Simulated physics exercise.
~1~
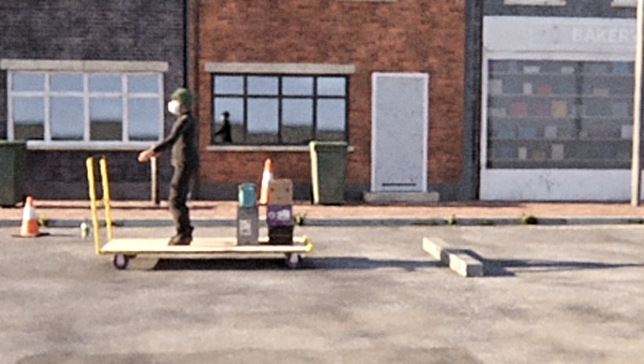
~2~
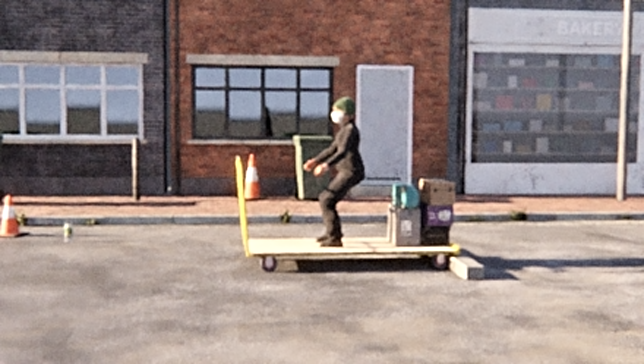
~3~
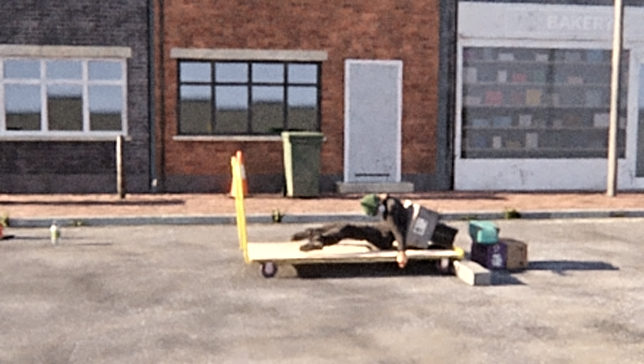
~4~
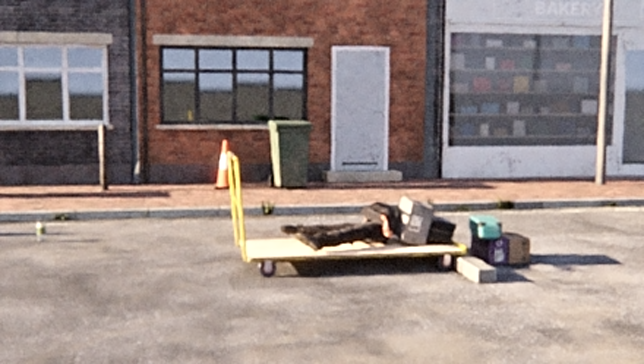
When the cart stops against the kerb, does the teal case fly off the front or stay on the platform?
The teal case flies off the front and ends up on the ground beyond the kerb.
